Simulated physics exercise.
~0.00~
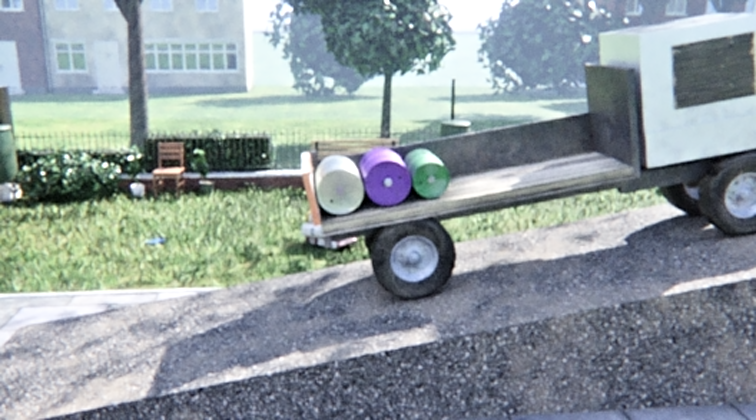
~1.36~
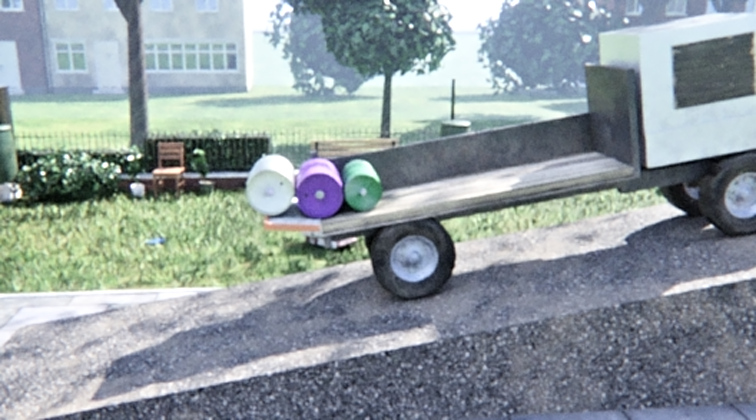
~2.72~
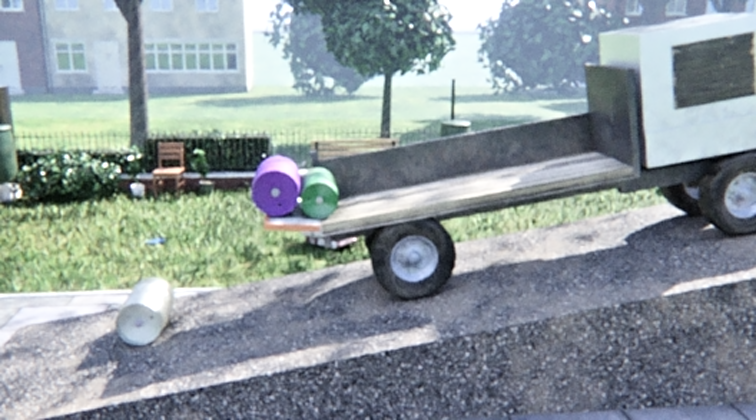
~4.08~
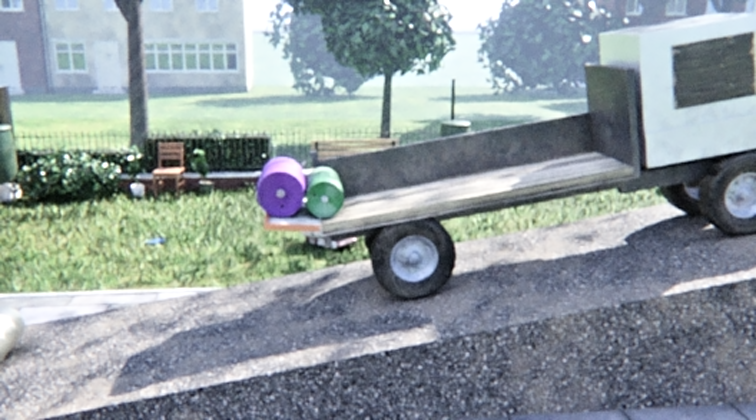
Three kegs, pale, purple and green from left to right, rest against the raised tailgate of a flatbed truck on a sloping road, seen from the side with grass, trees and houses behind. The gate swings down at the left, and the kegs roll left together towards the open tail. The pale keg drops off the end onto the road and rolls away downhill. The purple one stops on the lowered gate with the green one close behind, and both shift slightly back to the right. They remain aboard as the pale keg slips almost out of view at the left.
